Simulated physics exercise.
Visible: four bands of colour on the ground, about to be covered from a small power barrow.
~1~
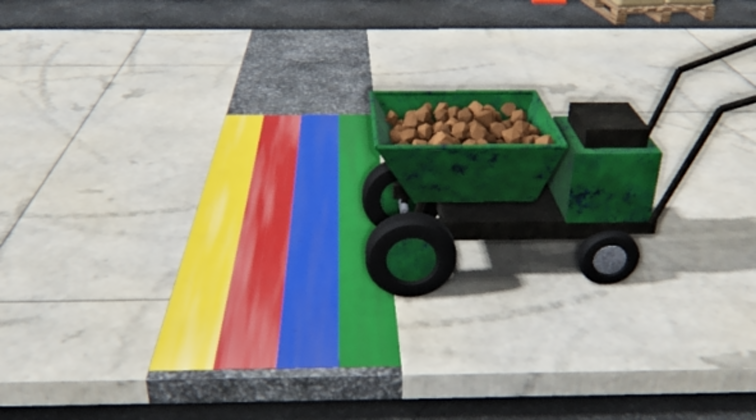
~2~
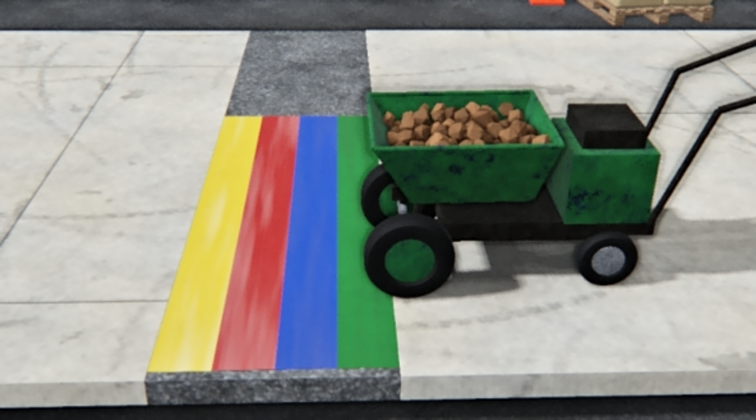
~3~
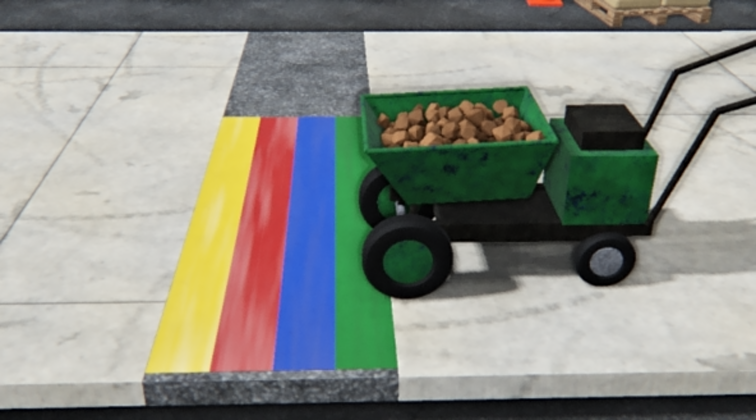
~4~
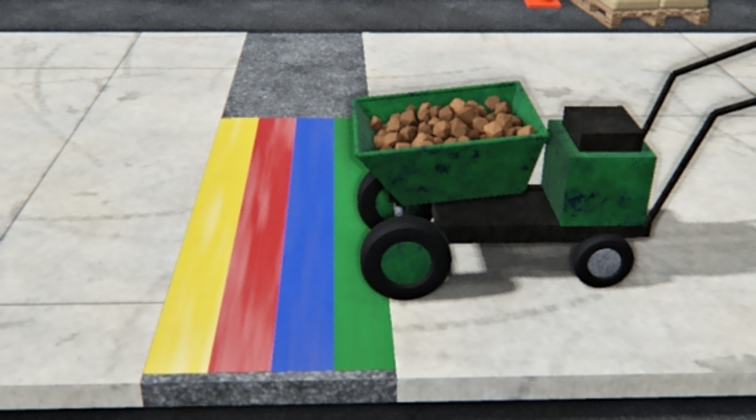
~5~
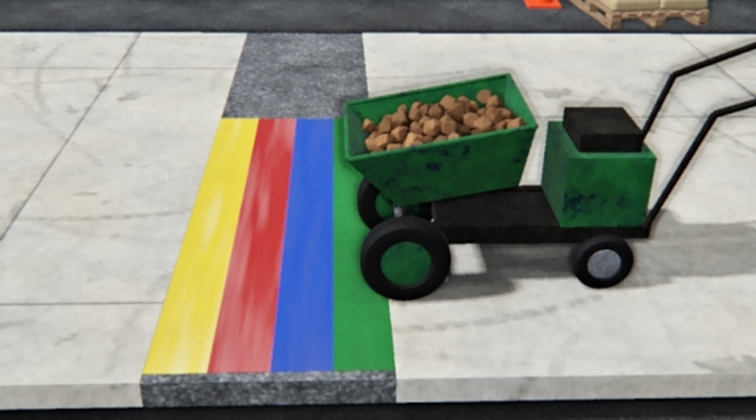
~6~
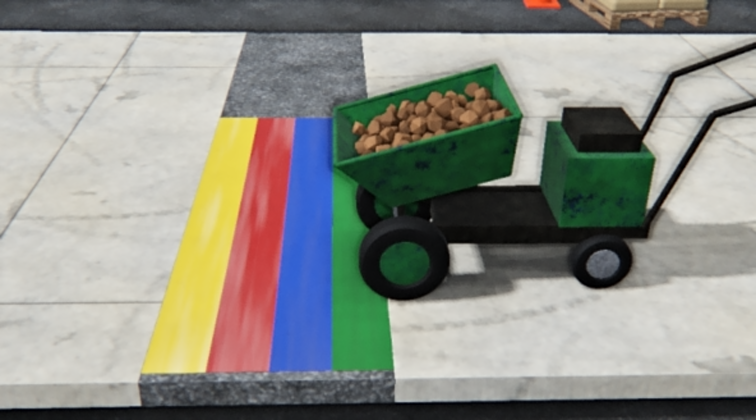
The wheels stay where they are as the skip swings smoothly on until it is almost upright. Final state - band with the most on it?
Red band.
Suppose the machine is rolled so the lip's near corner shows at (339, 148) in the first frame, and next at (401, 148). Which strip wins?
The strip in yellow, then the strip in red.
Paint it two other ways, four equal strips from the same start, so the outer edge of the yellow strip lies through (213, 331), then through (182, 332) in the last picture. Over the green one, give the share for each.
0 per cent, then 0 per cent, roughly.
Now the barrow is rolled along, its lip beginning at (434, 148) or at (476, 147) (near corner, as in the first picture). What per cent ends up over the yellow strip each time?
About 10 percent at the first place and about 0 percent at the second.
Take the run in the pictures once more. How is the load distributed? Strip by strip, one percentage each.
The green strip gets close to 0, the blue strip close to 5, the red strip close to 40 and the yellow strip close to 25.
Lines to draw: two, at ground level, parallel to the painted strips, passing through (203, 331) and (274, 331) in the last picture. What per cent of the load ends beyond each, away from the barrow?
The first comes to 30 %, the second to 70 %.
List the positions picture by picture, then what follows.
In the first frame, lip of the skip at (377, 148), level; top of the load at (471, 132), clay clods; green strip at (368, 322); blue strip at (310, 323); red strip at (251, 323); yellow strip at (192, 324).
In the second frame, lip of the skip at (374, 150), level; top of the load at (468, 132).
In the third frame, lip of the skip at (367, 152), tipped barely; top of the load at (462, 131).
In the fourth frame, lip of the skip at (358, 156), tipped a little; top of the load at (454, 130).
In the fifth frame, lip of the skip at (348, 160), tipped a little; top of the load at (474, 120).
In the sixth frame, lip of the skip at (336, 166), tipped clearly; top of the load at (462, 114); green strip at (361, 325); blue strip at (303, 326); red strip at (244, 326); yellow strip at (185, 327).
Soon after the last picture, skip tipped steeply; all in the skip.
A little later, skip tipped right over; most in the skip; a small part over the red strip; a stray few over the yellow strip; a stray few falling.
Later still, skip tipped right over; about a third in the skip; a stray few over the blue strip; about a third over the red strip; about a quarter over the yellow strip; a small part off the paint.
At rest, skip tipped right over; about a quarter in the skip; none over the green strip; a stray few over the blue strip; about a third over the red strip; about a quarter over the yellow strip; a small part off the paint.
